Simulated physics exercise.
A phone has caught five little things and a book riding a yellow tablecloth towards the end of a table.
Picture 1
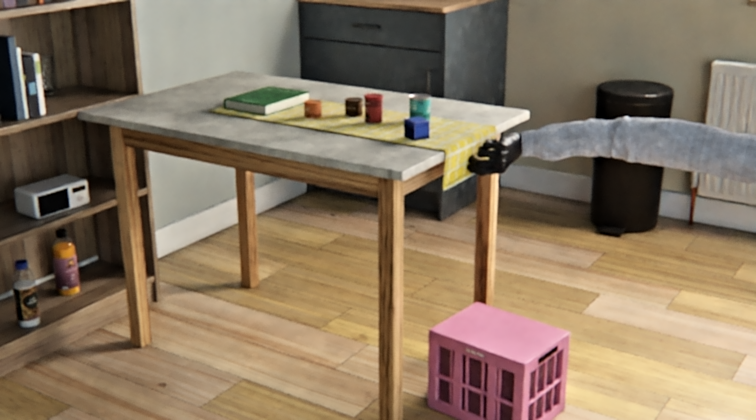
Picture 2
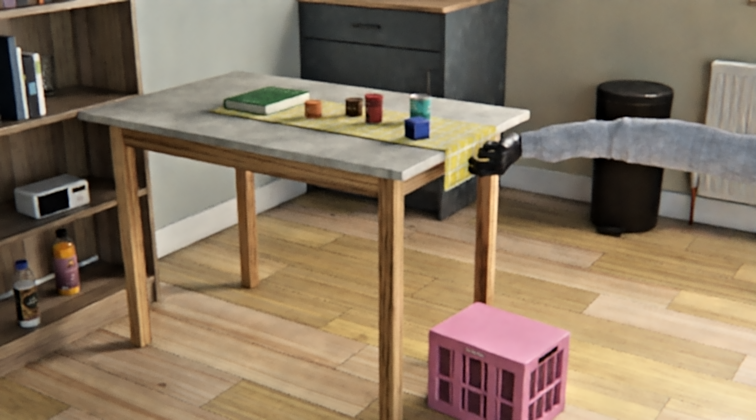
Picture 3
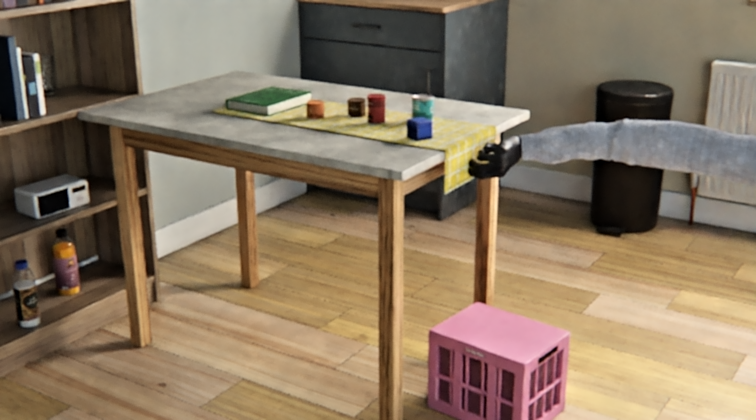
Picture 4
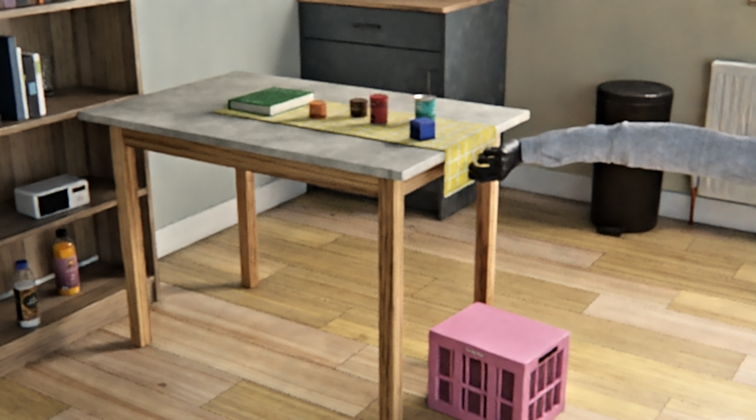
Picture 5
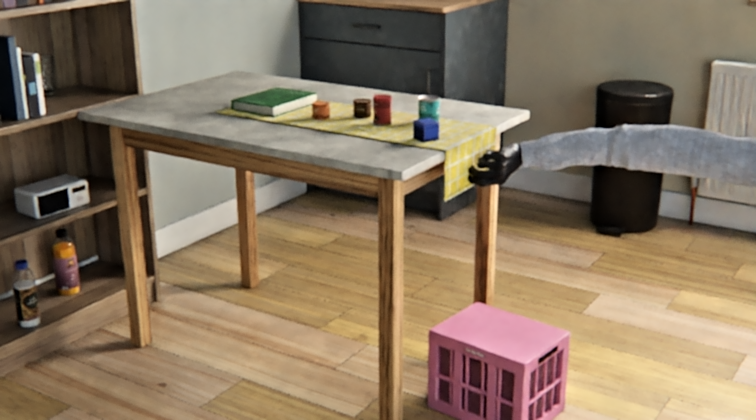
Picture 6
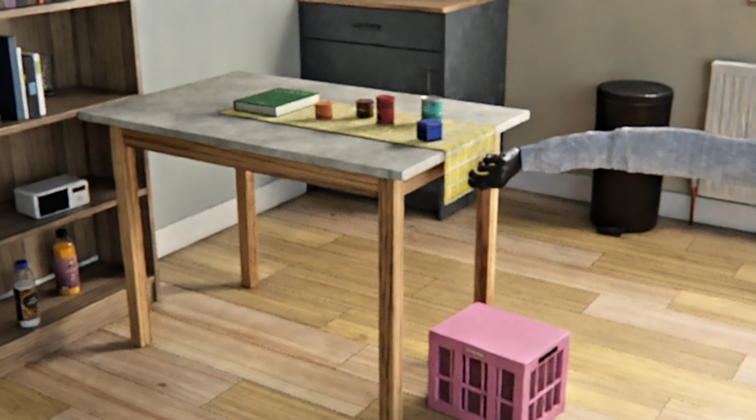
In this clip, a dark-gloved hand on a grey-sleeved arm grips the hanging end of a yellow tablecloth at the table's right side, and the cloth slides slightly rightward, carrying a green book and five small colourful items.
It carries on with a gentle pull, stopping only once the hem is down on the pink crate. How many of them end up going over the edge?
In all, four slip off.
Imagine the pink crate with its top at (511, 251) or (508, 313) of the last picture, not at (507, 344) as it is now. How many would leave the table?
Totals 1, 3.
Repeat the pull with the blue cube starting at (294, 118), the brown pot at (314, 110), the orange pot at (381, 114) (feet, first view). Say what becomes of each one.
Blue cube stays, brown pot stays, orange pot gone.
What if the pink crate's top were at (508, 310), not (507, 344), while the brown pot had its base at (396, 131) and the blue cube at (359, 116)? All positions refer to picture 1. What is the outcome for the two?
Observed: Brown pot departs; blue cube remains seated.
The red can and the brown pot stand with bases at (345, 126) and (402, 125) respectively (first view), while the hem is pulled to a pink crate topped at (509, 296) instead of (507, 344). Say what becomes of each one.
As for the red can, it stays in place; as for the brown pot, it leaves the top.
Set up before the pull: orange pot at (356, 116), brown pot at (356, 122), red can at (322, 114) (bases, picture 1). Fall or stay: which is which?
Of the three, the orange pot ends off the top, the brown pot ends off the top and the red can stays aloft.
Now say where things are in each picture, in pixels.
In the first picture, hem (444, 191); blue cube (417, 120); turquoise can (420, 96); red can (374, 95); brown pot (354, 99); orange pot (313, 101); top of the crate (507, 344).
In the second picture, hem (445, 191); blue cube (417, 120).
In the third picture, hem (445, 194); turquoise can (423, 97).
In the fourth picture, hem (445, 197); red can (379, 96); top of the crate (507, 344).
In the fifth picture, hem (445, 201); brown pot (362, 100).
In the sixth picture, hem (445, 205); blue cube (430, 121); turquoise can (432, 98); red can (386, 97); brown pot (365, 101); orange pot (324, 103).
Soon after, hem near (471, 256); blue cube and turquoise can gone.
After that, hem near (472, 304); blue cube, turquoise can and red can gone.
In the end, hem on the crate; blue cube, turquoise can, red can and brown pot gone. It carries off four.
